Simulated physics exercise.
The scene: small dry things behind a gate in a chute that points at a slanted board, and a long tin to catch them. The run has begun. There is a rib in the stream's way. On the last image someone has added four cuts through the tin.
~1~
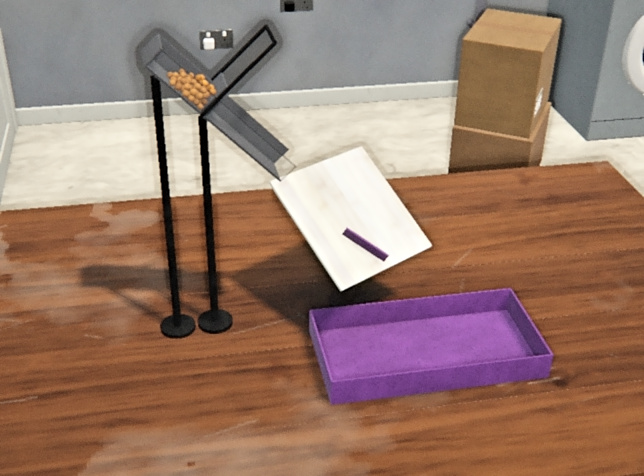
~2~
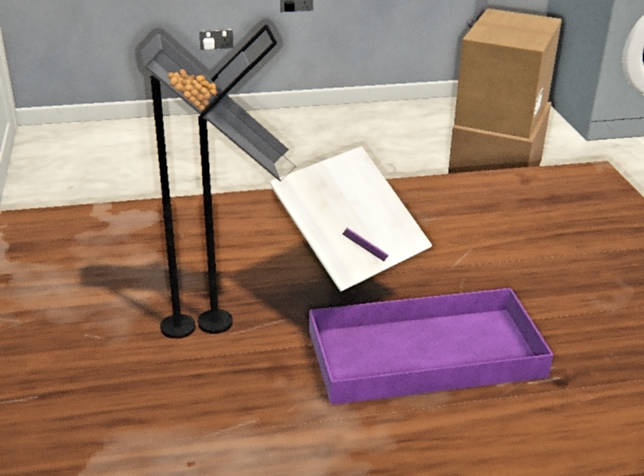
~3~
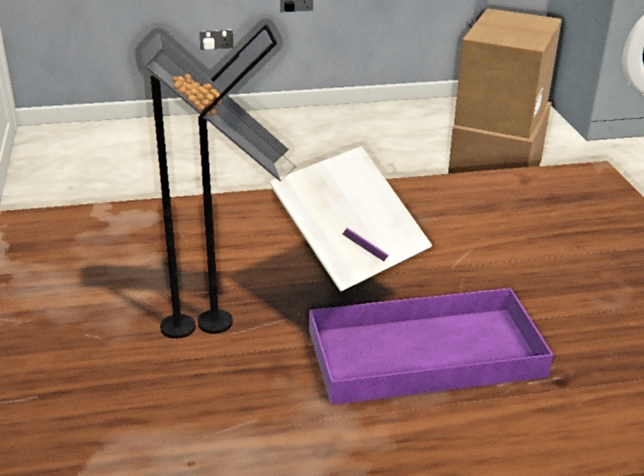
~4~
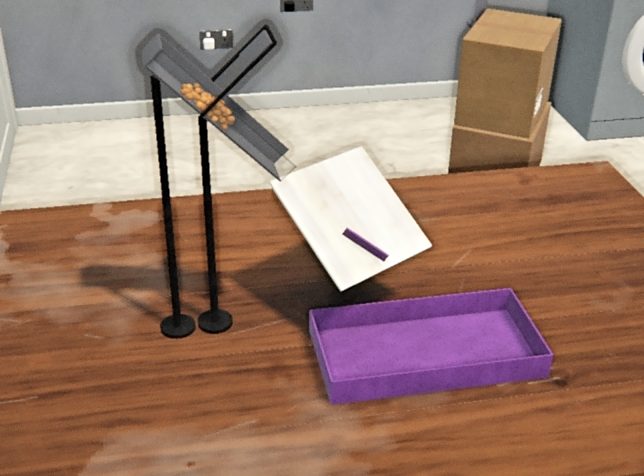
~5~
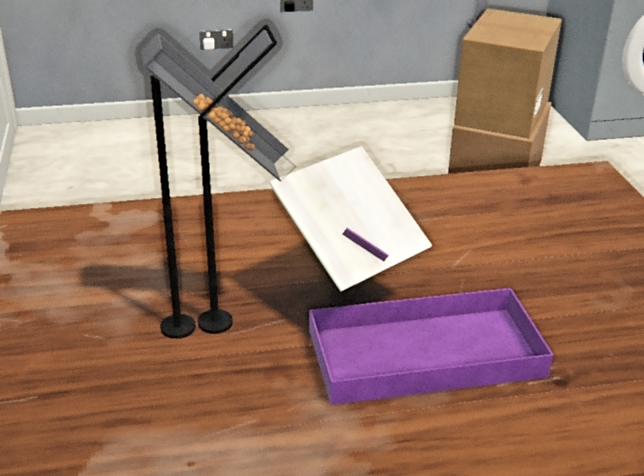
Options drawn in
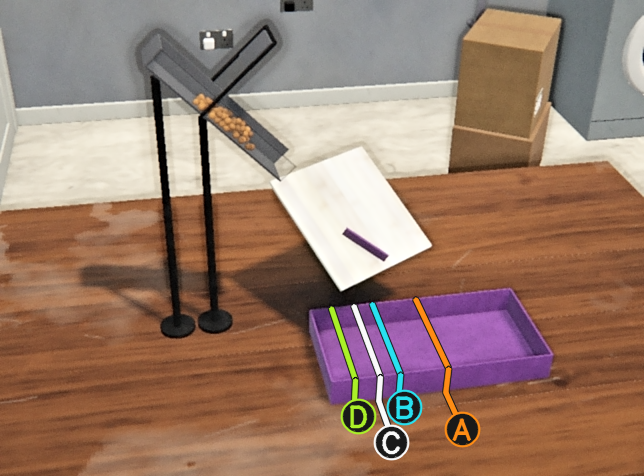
On a wooden surface in a room, small orange-brown pieces sliding down a dark chute above a tilted white board and an empty purple tray.
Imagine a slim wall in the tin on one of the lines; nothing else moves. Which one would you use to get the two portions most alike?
A.
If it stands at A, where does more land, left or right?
More lands on the right.
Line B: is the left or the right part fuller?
More lands on the right.
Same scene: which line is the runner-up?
Here it is line B.
On the marked copy, line A crosses the front rim at (448, 367); line B crosses the front rim at (400, 373); line C crosses the front rim at (380, 376); line D crosses the front rim at (355, 379).
If A is chosen, of what is caught, close to a third on the left of the divider, close to two thirds on the right.
If B is chosen, of what is caught, a small share on the left of the divider, the bulk on the right.
If C is chosen, of what is caught, only a few on the left of the divider, all but a few on the right.
If D is chosen, of what is caught, only a few on the left of the divider, all but a few on the right.
